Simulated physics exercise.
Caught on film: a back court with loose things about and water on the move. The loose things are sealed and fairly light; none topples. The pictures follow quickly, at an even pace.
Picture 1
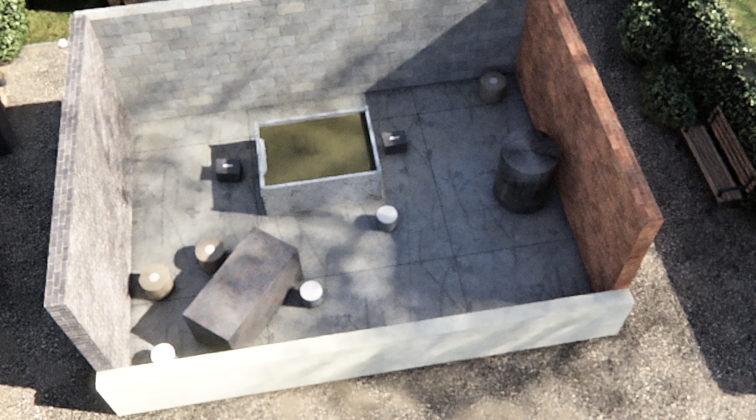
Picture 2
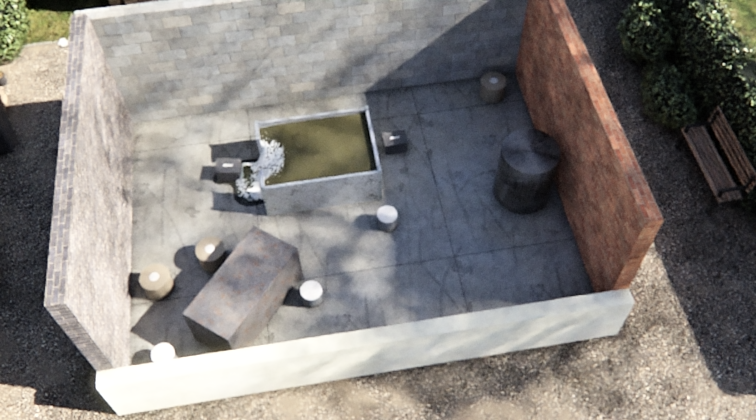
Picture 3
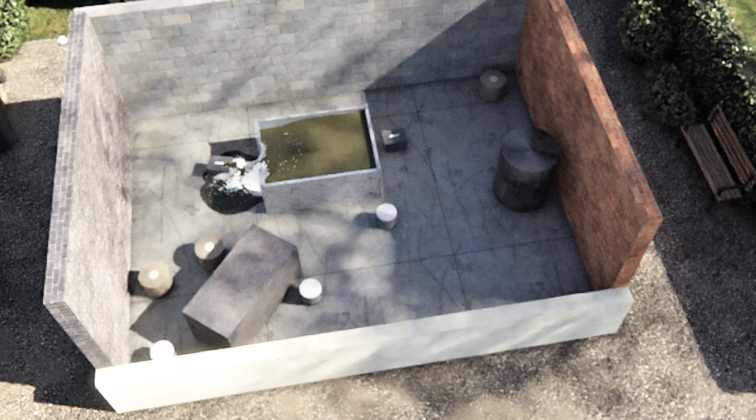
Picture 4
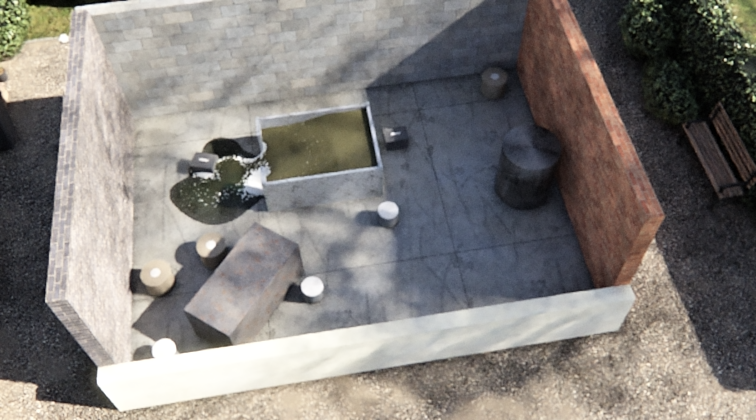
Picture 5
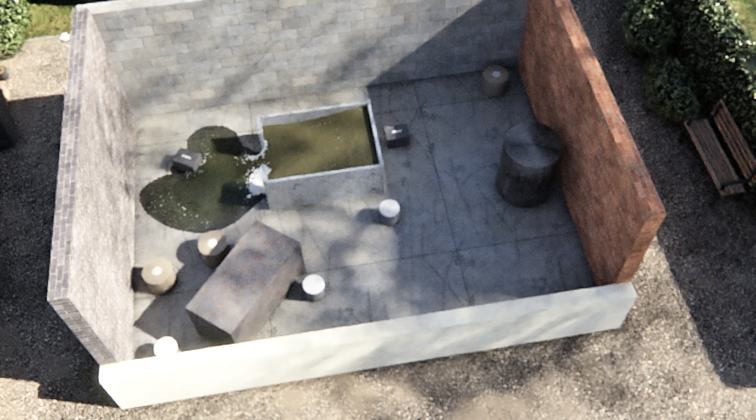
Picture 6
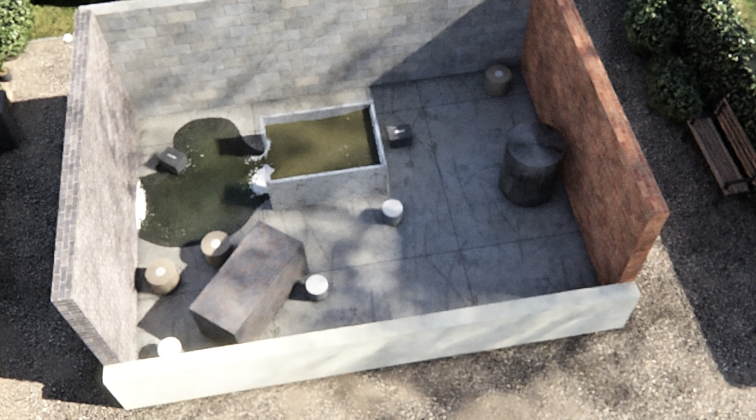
Greenish water pours from a raised tank's left side, spreading across the courtyard and shifting a dark block leftward.
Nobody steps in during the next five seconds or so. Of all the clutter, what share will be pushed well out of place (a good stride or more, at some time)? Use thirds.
That comes to one to two thirds.
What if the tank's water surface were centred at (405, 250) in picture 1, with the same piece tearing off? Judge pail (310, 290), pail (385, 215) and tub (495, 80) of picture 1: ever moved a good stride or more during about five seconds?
One after the other: That far or more, under that, less than that.
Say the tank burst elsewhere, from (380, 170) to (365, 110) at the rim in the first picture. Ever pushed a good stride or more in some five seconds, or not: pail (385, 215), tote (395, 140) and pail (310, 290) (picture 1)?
As listed: Never so far, moved that far, not that far.
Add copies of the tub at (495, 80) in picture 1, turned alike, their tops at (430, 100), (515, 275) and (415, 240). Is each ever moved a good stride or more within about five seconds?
In that order: Under that, not that far, under that.
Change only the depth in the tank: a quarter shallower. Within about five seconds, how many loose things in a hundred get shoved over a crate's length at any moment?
Roughly 40 per cent.
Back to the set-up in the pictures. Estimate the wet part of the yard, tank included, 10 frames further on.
I make it 30 per cent.
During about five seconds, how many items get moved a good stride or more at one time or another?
It comes to 3.
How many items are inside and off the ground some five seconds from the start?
I count 2.
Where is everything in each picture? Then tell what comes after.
In the first picture, a tote at (228, 166), on the bottom; a pail at (163, 354), on the bottom; 0 of 8 have shifted.
In the second picture, a tote at (228, 165) rests on the ground; a pail at (162, 353) rests on the ground; 0 of 8 have shifted.
In the third picture, a tote at (219, 163), on the bottom, close to its start; a pail at (162, 351) rests on the ground; 1 of 8 have shifted.
In the fourth picture, a tote at (204, 160), on the bottom, a stride from its start; a pail at (164, 349), on the bottom; 1 of 8 have shifted.
In the fifth picture, a tote at (186, 157), on the bottom, a stride from its start; a pail at (165, 347) rests on the ground; 1 of 8 have shifted.
In the sixth picture, a tote at (172, 156) rests on the ground, a stride from its start; a pail at (169, 348) rests on the ground; 1 of 8 have shifted.
A moment on, 1 of 8 are well off their spots; 0 afloat.
Next, 2 of 8 are well off their spots; 2 afloat.
Later, 3 of 8 are well off their spots; 1 afloat.
In the end, 2 of 8 are well off their spots, and 3 have been at some point; 2 afloat.
